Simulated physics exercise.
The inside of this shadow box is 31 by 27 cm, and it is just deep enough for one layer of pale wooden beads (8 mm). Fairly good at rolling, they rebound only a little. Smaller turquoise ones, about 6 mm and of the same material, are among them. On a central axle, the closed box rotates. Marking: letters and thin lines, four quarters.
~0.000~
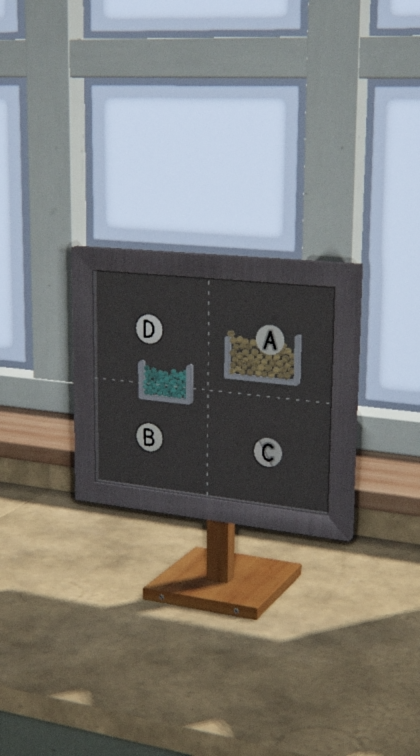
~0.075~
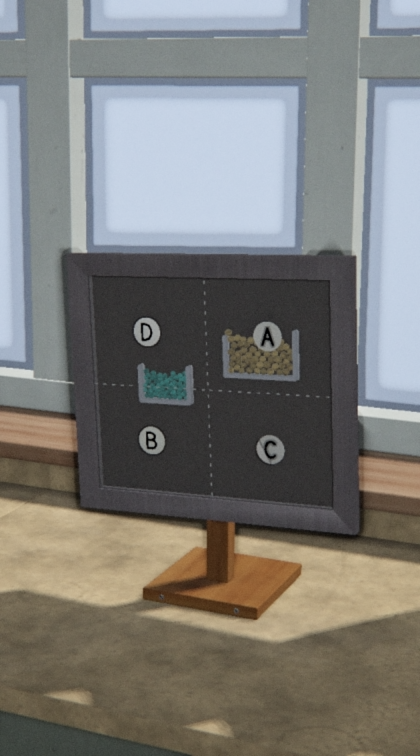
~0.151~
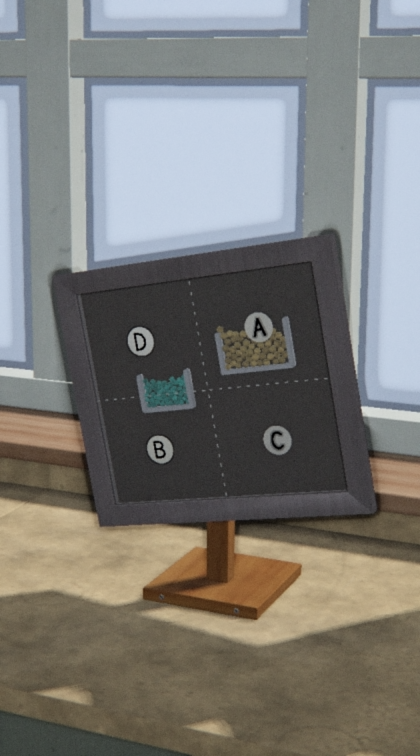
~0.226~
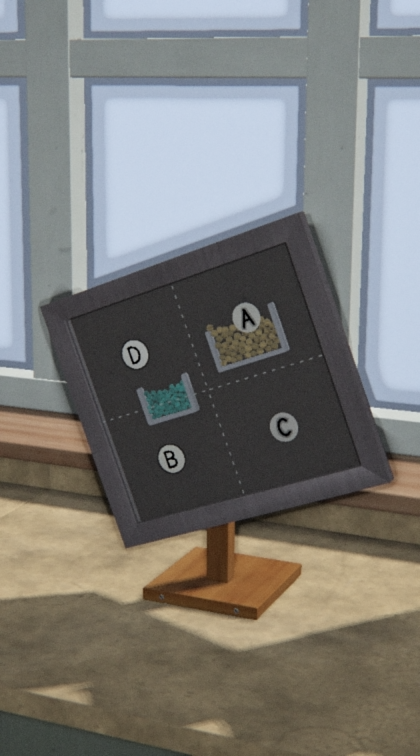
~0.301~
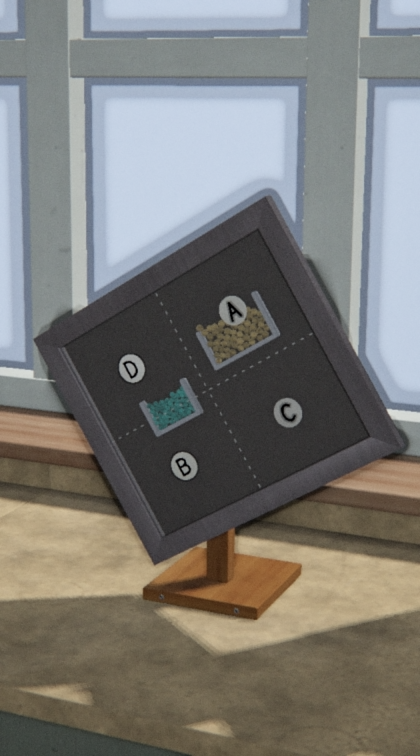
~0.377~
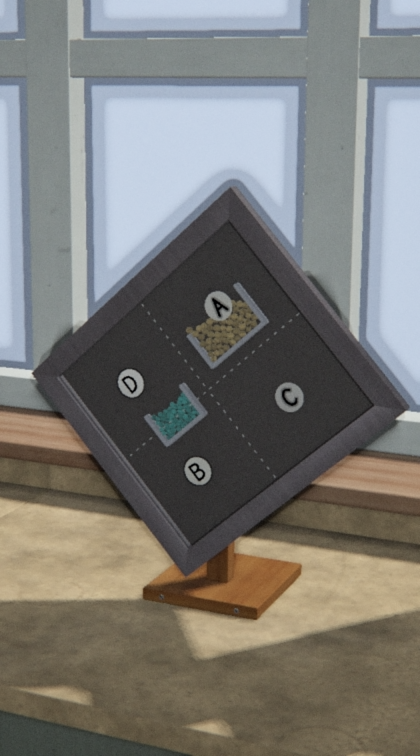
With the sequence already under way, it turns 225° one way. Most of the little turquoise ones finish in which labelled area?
That would be A.
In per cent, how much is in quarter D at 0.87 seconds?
Close to 55 per cent of the load.
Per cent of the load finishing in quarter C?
I'd put it at close to 0 in a hundred.
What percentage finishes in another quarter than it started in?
About 50 %.
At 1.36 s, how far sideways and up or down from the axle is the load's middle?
The middle sits around 10 cm right of it and 11 cm below it.
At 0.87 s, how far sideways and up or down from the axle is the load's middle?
About 3 cm left and 7 cm below.
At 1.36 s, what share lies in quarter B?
0 %.
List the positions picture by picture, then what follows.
In the first frame, level; about 110 beads; beads' middle (212, 371); highest (231, 334); A (270, 340), B (150, 437), C (268, 452), D (149, 329).
In the second frame, turned 3° anticlockwise; beads' middle (211, 371); highest (228, 332).
In the third frame, turned 11° anticlockwise; beads' middle (208, 371); highest (263, 329); wall ends (218, 335) to (285, 319), (140, 377) to (187, 371).
In the fourth frame, turned 21° anticlockwise; beads' middle (205, 372); highest (260, 319).
In the fifth frame, turned 32° anticlockwise; beads' middle (203, 373); highest (247, 310).
In the sixth frame, turned 42° anticlockwise; beads' middle (200, 374); highest (232, 304); A (219, 306), B (198, 471), C (289, 397), D (131, 383).
By 0.87 s, it stands 110° anticlockwise; the beads' middle is 3 cm left of and 7 cm below the centre; A 30 %, B 15 %, D 55 %; small ones, B 30 %, D 70 %.
By 1.36 s, it stands 177° anticlockwise; the beads' middle is 10 cm right of and 11 cm below the centre; D 100 %; small ones, D 100 %.
By 1.78 s, it has come round 225° anticlockwise; the beads' middle is 10 cm right of and 6 cm below the centre; A 30 %, D 70 %; small ones, A 20 %, D 80 %.
All still by 2.5 s, it has come round 225° anticlockwise; A 100 %, B 0 %, C 0 %, D 0 %; small ones, A 100 %.
